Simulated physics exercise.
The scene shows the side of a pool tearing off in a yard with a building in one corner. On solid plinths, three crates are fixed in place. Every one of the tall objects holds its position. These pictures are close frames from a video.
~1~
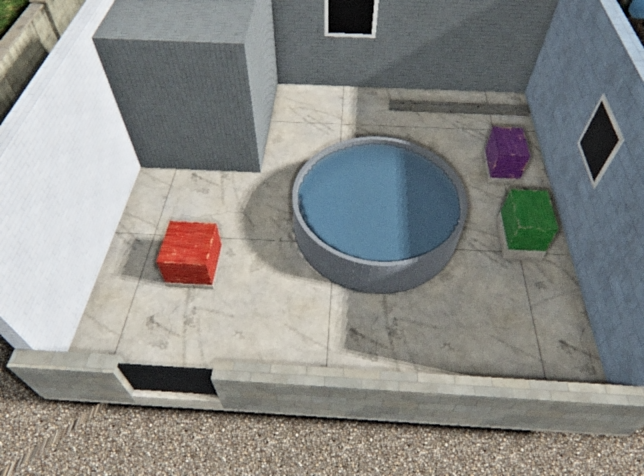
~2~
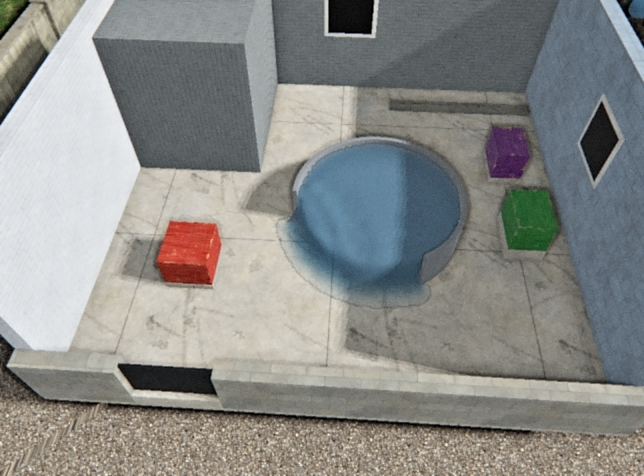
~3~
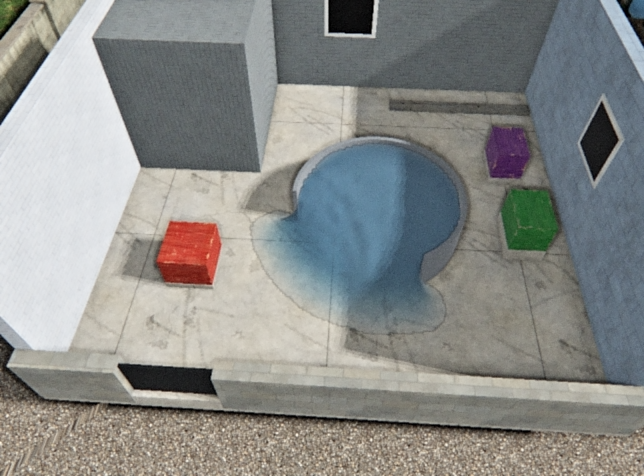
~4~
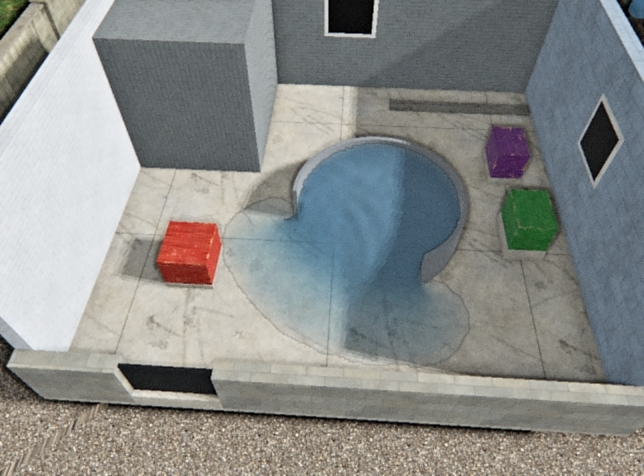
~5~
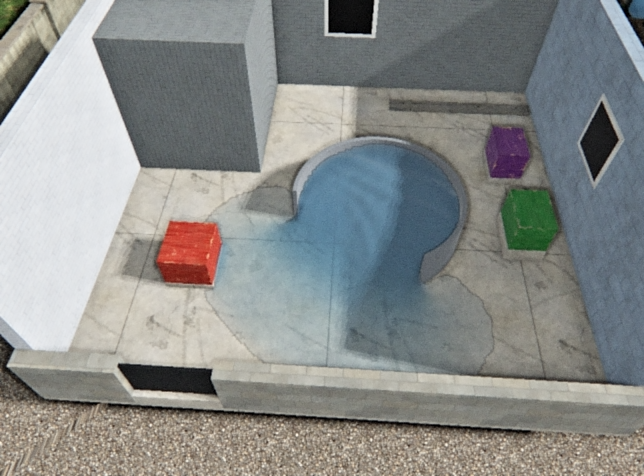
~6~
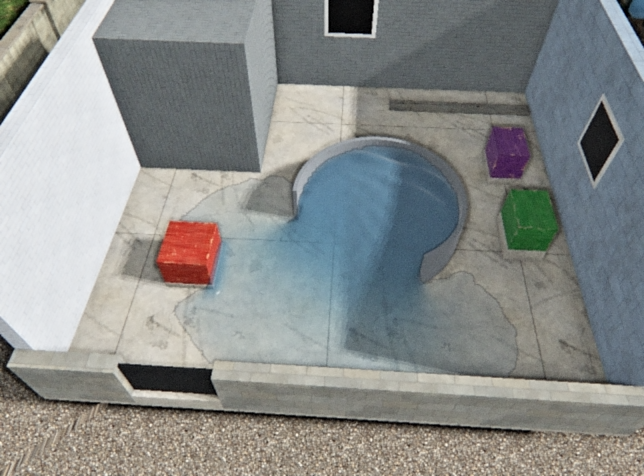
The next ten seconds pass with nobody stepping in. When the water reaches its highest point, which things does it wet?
In the end the purple crate has a tall enough plinth; the red crate has too short a plinth; the green crate has a tall enough plinth.
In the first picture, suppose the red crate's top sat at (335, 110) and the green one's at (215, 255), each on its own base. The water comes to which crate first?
Answer: The one in green.
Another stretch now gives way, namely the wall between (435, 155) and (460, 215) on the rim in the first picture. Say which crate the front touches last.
Last comes the red-painted one.
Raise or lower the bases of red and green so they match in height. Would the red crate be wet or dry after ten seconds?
The red crate is reached.
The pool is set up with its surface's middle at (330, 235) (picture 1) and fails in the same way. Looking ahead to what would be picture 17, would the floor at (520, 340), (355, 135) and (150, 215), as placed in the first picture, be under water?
In turn: Covered, not flooded, covered.
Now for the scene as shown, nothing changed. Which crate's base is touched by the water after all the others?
Coming in last, the purple crate.
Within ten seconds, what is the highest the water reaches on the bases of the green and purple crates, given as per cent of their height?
60 and 70 %, roughly.
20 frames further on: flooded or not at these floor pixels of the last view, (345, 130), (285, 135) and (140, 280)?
Taking the three spots one by one, I'd call them clear, clear and drenched.
A moment on, water covers 35 % of the floor; the purple crate not reached, the red crate water round its plinth, the green crate not reached.
Next, water covers 45 % of the floor; the purple crate not reached, the red crate water round its plinth, the green crate not reached.
Then, water covers 55 % of the floor; the purple crate not reached, the red crate water round its plinth, the green crate water round its plinth.
Later, water covers 85 % of the floor; the purple crate water round its plinth, the red crate water round its plinth, the green crate water round its plinth.
In the end, water covers 100 % of the floor; the purple crate stayed above the water, the red crate was topped, the green crate stayed above the water.
